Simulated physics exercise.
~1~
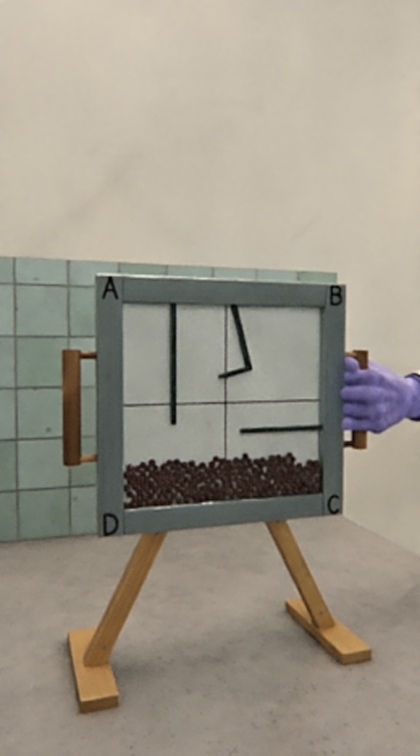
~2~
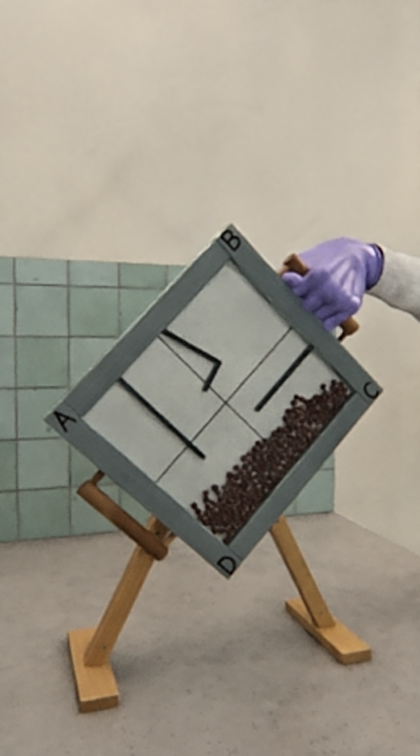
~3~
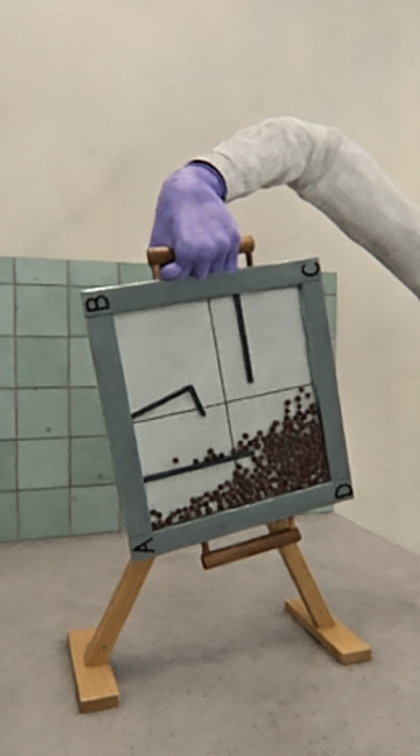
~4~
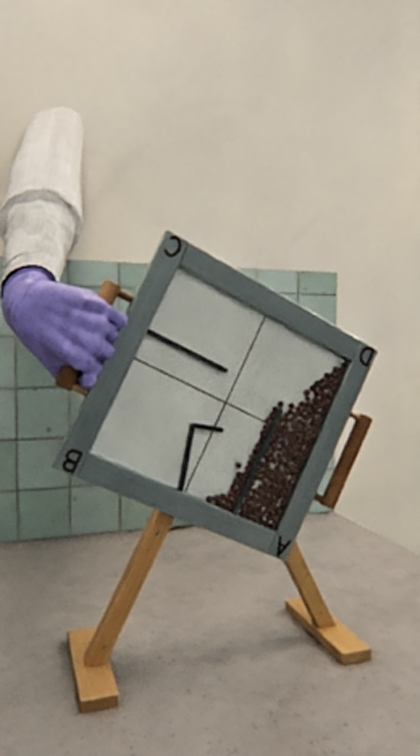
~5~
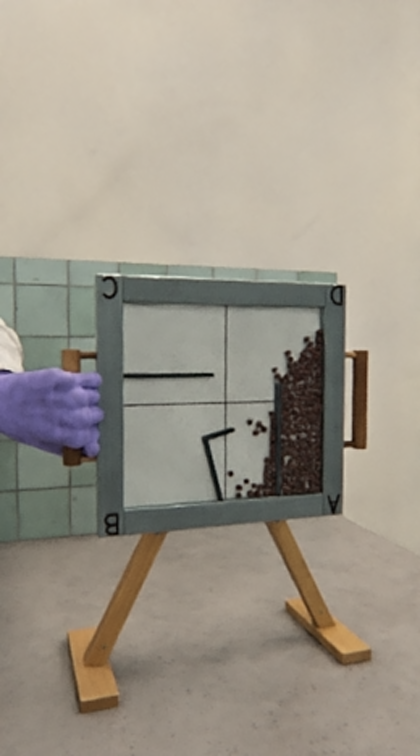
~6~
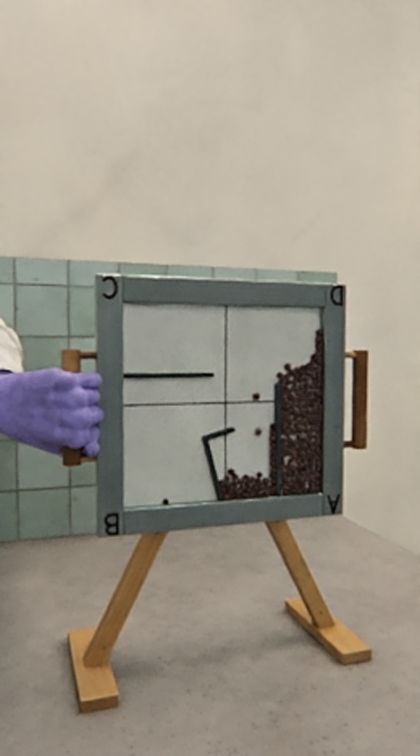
Before a pale wall with green tiles, a purple-gloved hand turned a framed puzzle box counterclockwise on its stand until it was upside down, and the dark beads inside slid and tumbled, ending heaped against the right side, mostly near the bottom.
